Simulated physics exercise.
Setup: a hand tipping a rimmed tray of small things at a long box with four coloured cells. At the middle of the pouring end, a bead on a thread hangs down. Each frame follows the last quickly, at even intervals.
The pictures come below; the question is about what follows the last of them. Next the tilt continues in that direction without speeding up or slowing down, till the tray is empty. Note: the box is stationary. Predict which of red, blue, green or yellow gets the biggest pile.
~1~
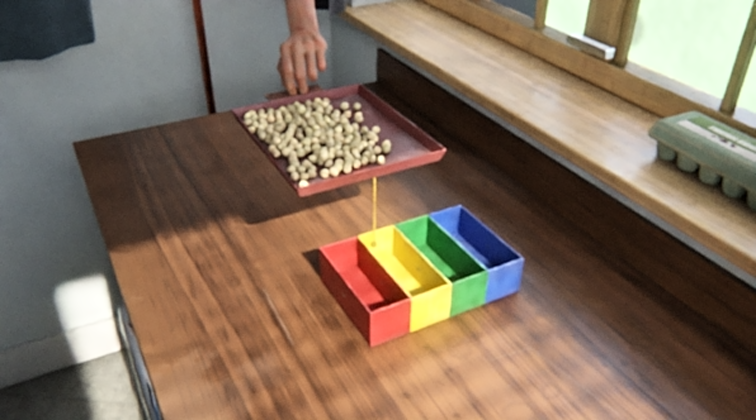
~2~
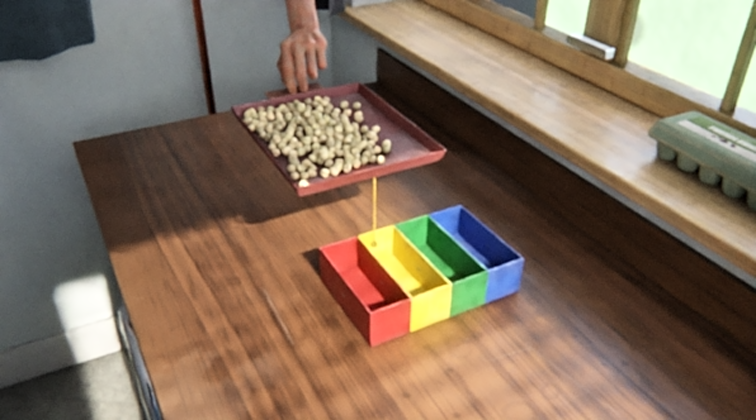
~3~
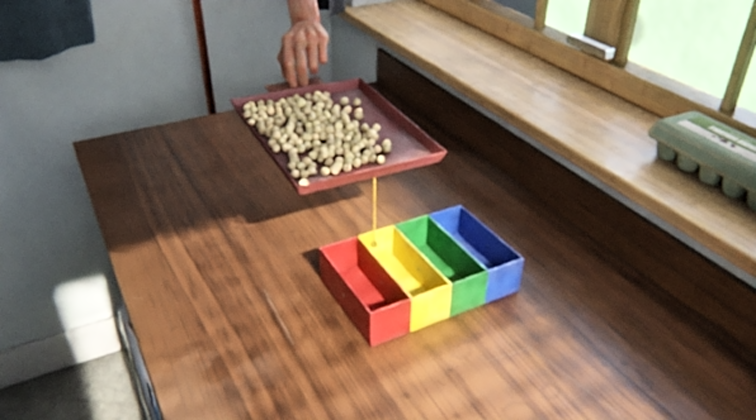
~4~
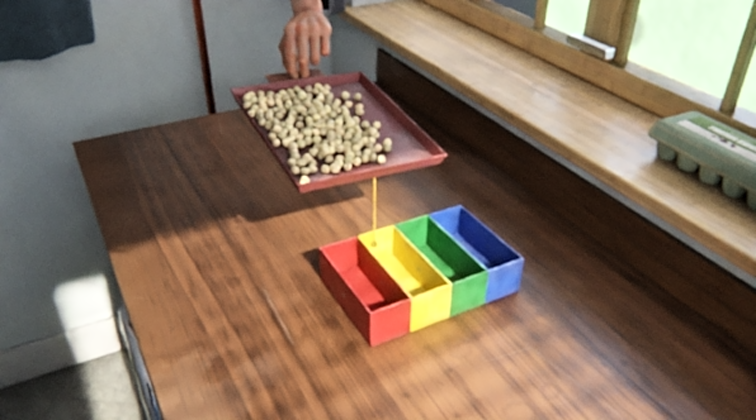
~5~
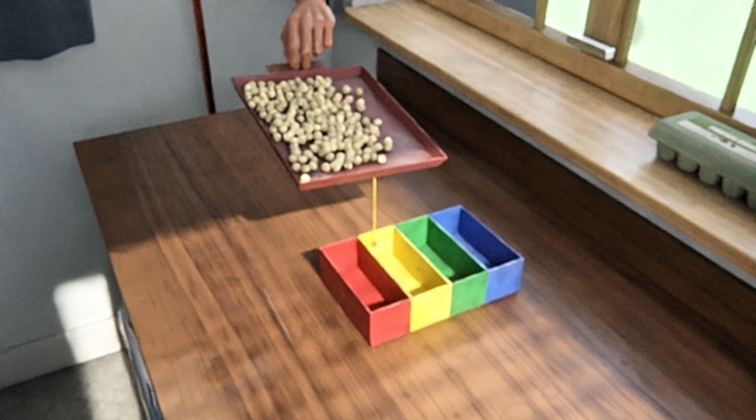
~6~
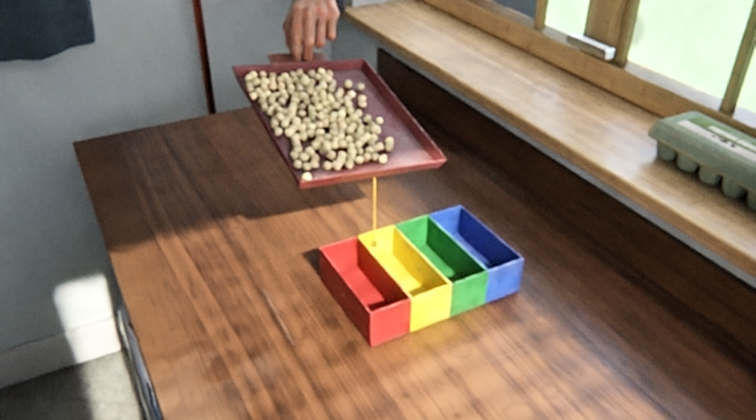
The biggest pile lands in green.
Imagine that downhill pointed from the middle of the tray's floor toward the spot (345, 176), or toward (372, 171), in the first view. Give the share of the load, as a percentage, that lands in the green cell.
About 0 % and 30 %.
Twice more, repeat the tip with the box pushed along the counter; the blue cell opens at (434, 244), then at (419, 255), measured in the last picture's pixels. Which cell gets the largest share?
First: The cell in blue. Second: The blue cell.
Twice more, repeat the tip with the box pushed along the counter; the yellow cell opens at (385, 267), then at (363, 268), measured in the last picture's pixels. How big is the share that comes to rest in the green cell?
First position: Some 40 %; second position: Some 20 %.
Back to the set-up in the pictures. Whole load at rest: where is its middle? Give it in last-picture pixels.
Somewhere close to (437, 274) in the last picture.
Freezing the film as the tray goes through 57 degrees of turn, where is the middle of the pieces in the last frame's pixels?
(394, 135).
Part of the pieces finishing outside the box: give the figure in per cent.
Estimate: Around 0 percent.
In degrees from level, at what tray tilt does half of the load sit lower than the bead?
Roughly 90 degrees of tilt.
Just after the last frame, tray tipped steeply; almost all on the tray; just a few in the blue cell; just a few in the green cell; just a few falling or outside the box.
A moment on, tray tipped right over; about a tenth on the tray; roughly a third in the green cell; roughly a quarter in the blue cell; about a tenth in the yellow cell; just a few in the red cell; about a tenth falling or outside the box.
Further on, tray tipped past a quarter turn; roughly half in the green cell; roughly a quarter in the yellow cell; roughly a quarter in the blue cell; just a few in the red cell; just a few falling or outside the box.
When it is over, tray tipped past a quarter turn; roughly half in the green cell; roughly a quarter in the yellow cell; roughly a quarter in the blue cell; just a few in the red cell; just a few outside the box.
